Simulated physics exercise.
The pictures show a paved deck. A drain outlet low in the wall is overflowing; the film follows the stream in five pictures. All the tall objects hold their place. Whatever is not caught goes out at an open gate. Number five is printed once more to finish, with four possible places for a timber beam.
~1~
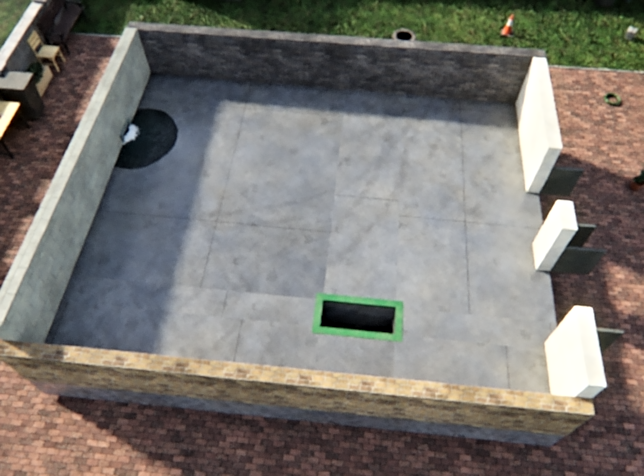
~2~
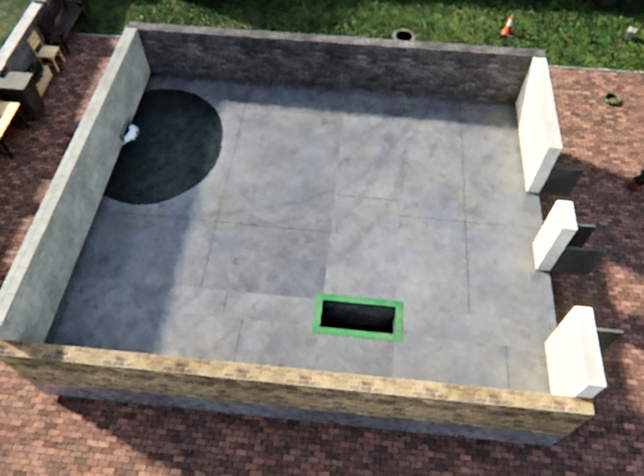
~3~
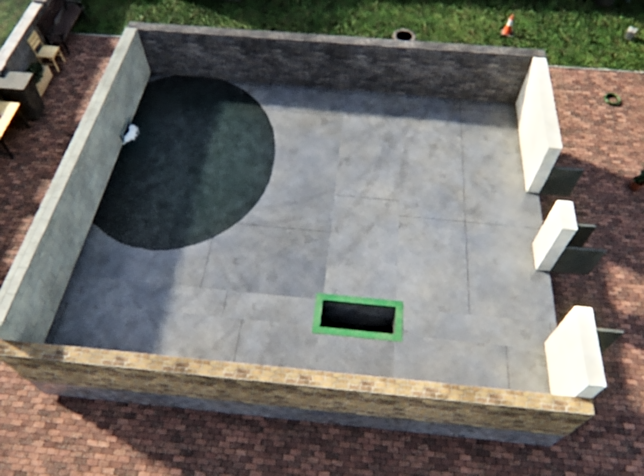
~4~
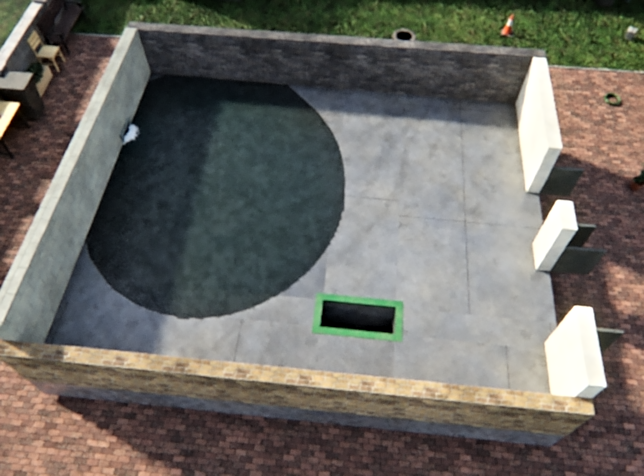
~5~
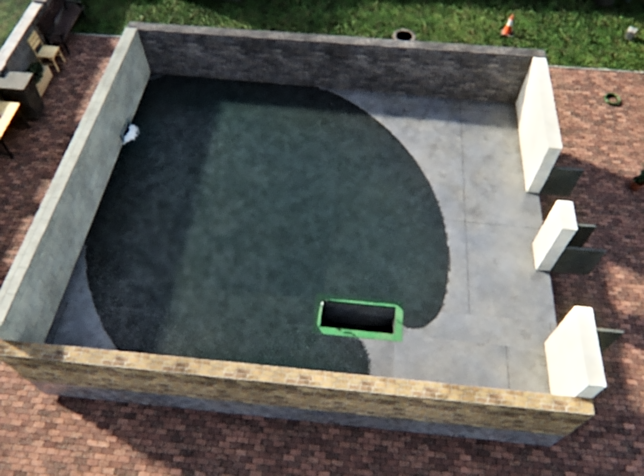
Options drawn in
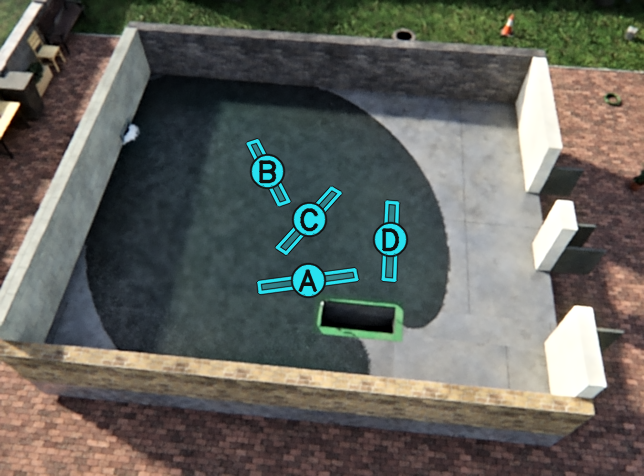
Dark water spreading from the left wall across a walled grey paved deck, reaching and surrounding a green-edged drain pit.
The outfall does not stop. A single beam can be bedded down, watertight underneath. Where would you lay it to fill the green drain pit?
The best place is D.
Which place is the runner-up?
The answer is B.
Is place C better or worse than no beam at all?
It is worse.
On the marked copy, A from (259, 287) to (355, 274); B from (252, 142) to (283, 203); C from (281, 250) to (335, 190); D from (388, 279) to (392, 202).
With A, about 19 % of the stream goes into the green drain pit, about 81 % out by the gates.
With B, about 35 % of the stream goes into the green drain pit, about 65 % out by the gates.
With C, about 25 % of the stream goes into the green drain pit, about 75 % out by the gates.
With D, about 50 % of the stream goes into the green drain pit, about 48 % out by the gates.
